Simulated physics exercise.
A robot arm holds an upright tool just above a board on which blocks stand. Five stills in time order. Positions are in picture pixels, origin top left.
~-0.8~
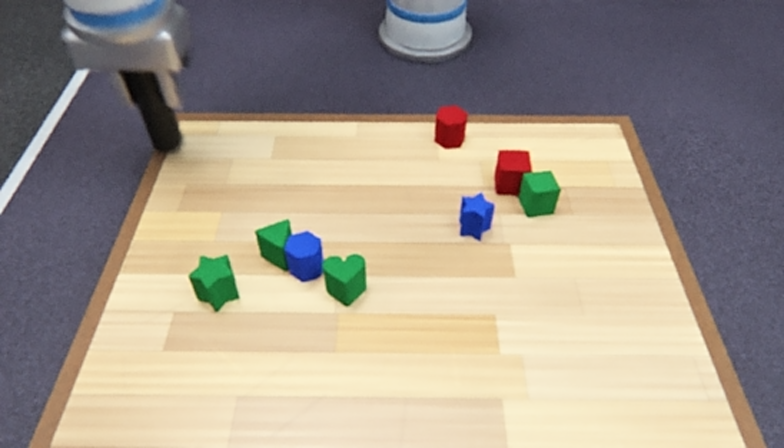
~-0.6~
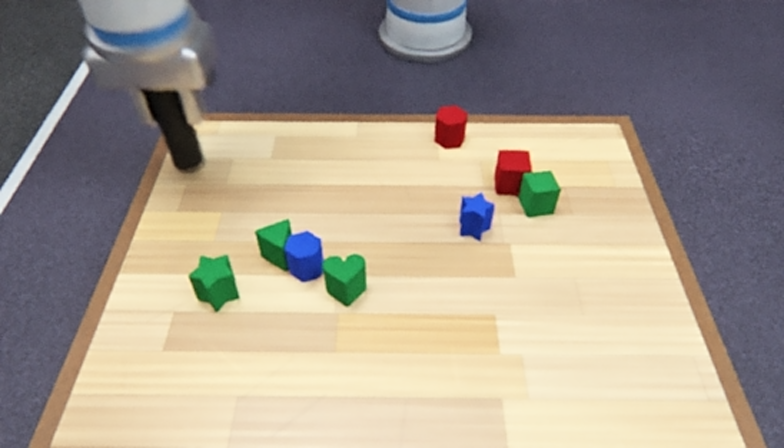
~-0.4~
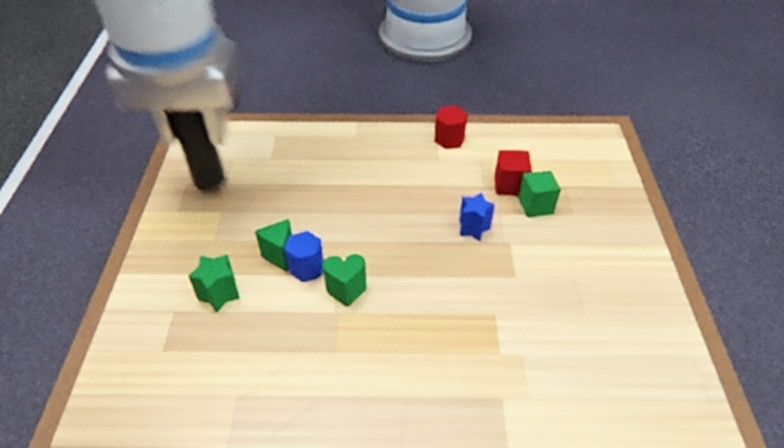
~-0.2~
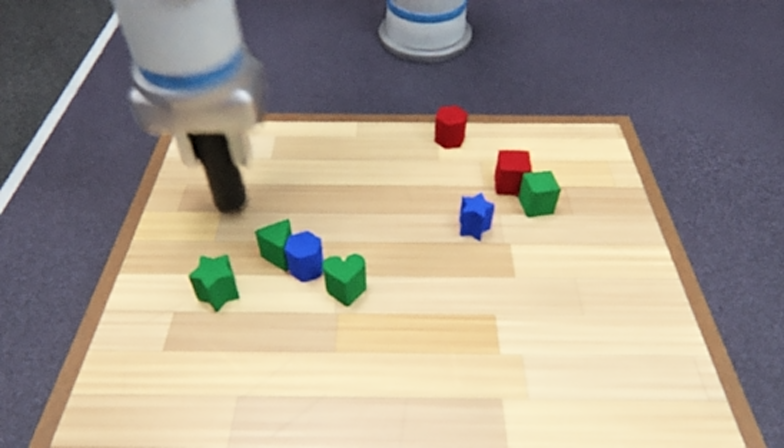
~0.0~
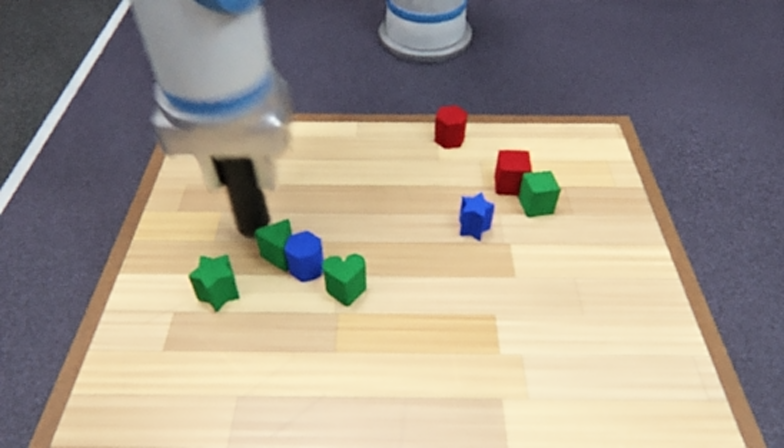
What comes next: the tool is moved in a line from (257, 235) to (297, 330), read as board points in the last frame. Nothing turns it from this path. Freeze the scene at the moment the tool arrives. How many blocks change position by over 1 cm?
Expect two.
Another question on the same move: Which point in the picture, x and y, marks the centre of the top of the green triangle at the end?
Somewhere near (324, 293).
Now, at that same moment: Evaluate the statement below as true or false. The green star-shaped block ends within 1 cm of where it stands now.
The statement is true.
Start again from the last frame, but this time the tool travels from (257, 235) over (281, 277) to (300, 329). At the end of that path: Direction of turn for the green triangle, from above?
Counterclockwise rotation.
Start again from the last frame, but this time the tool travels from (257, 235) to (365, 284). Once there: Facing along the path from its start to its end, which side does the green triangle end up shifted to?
My answer: Right.
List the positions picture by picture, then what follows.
The first frame shows tool tip at (169, 143); block tops, green star-shaped block at (211, 269); green triangle at (275, 232); blue six-sided block at (303, 244).
The second frame shows tool at (189, 162); blocks unchanged.
The third frame shows tool at (210, 181); blocks unchanged.
The fourth frame shows tool at (232, 202); blocks unchanged.
The fifth frame shows tool at (254, 225); green star-shaped block at (211, 269); green triangle at (275, 232); blue six-sided block at (303, 244).
What follows on the original path. One third of the way, tool at (267, 255); green triangle at (288, 253), turned 25° anticlockwise; blue six-sided block at (317, 248), turned 30° anticlockwise.
Two thirds of the way, tool at (280, 287); green triangle at (307, 281), turned 55° anticlockwise; blue six-sided block at (318, 248), turned 35° anticlockwise.
At the end, tool at (295, 320); green star-shaped block in place; green triangle at (324, 293), turned 80° anticlockwise; blue six-sided block at (318, 248), turned 35° anticlockwise.
